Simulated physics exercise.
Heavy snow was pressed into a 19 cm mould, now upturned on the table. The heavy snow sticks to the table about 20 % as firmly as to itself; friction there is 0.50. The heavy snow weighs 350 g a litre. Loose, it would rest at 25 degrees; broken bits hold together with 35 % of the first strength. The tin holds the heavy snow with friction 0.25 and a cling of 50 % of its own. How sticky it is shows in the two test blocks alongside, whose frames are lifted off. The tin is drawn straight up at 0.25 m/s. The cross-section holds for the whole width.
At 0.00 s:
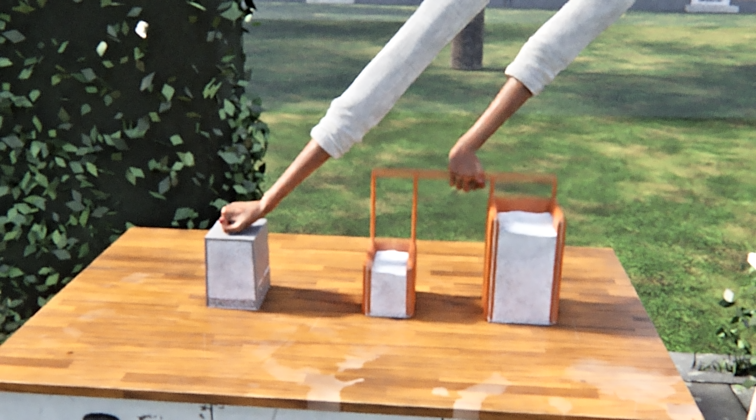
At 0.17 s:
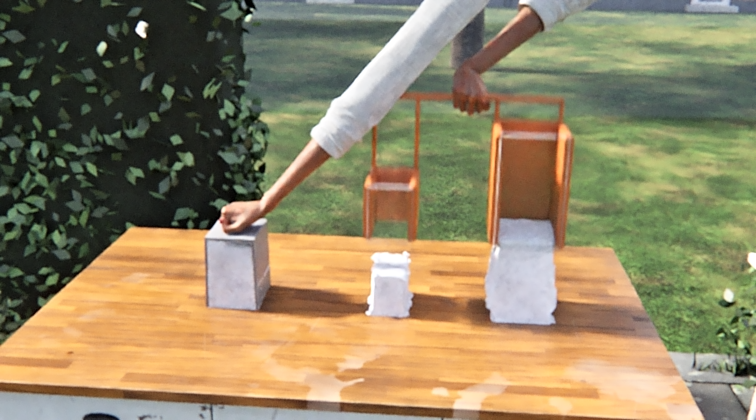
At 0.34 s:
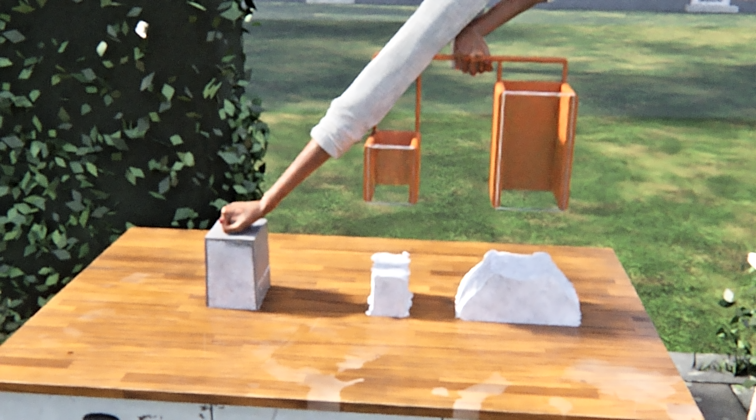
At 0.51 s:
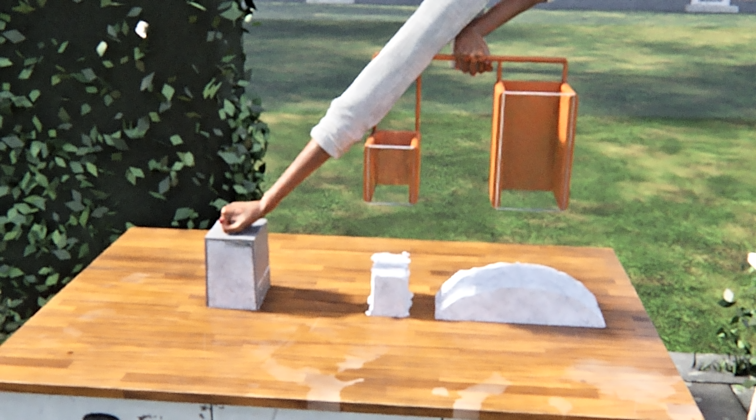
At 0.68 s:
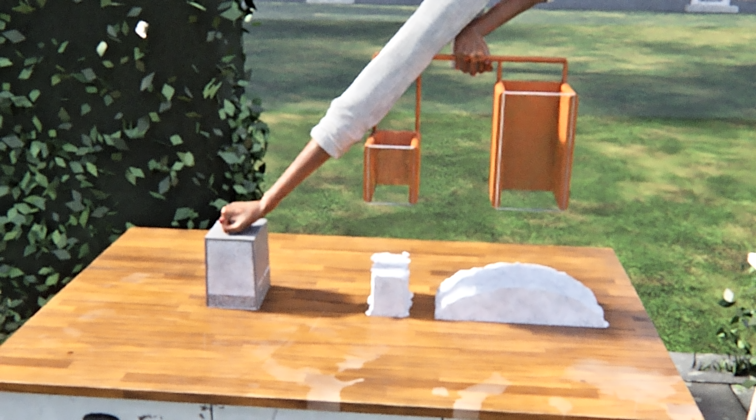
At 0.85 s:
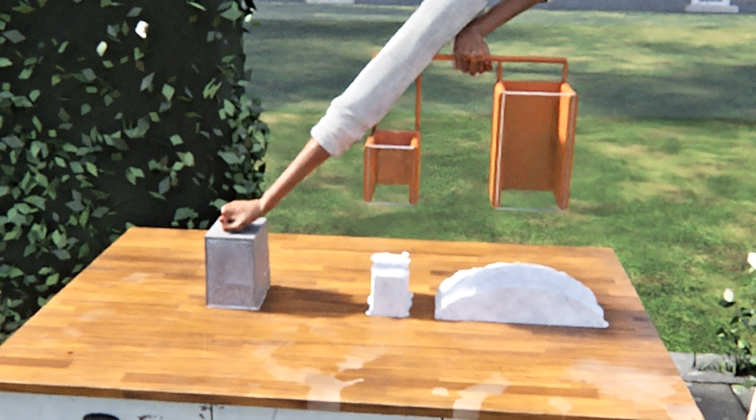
A person pressed a fist on a tin at left while the other hand lifted an orange double frame off two white blocks; the small one stayed upright, and the tall one slumped into a wide mound.
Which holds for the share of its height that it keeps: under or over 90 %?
The result is under 90 %.
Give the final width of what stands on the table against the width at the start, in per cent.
About 240 %.
After 1.20 s, the tin is up by 8.7 cm.
After 1.62 s, the tin is up by 19 cm; what stands on the table is 50 % of the tin's depth.
After 2.03 s, the tin is up by 29 cm; what stands on the table is 50 % of the tin's depth.
After 2.45 s, the tin is up by 31 cm; what stands on the table is 49 % of the tin's depth.
After 2.55 s, the tin is up by 31 cm; what stands on the table is 49 % of the tin's depth.
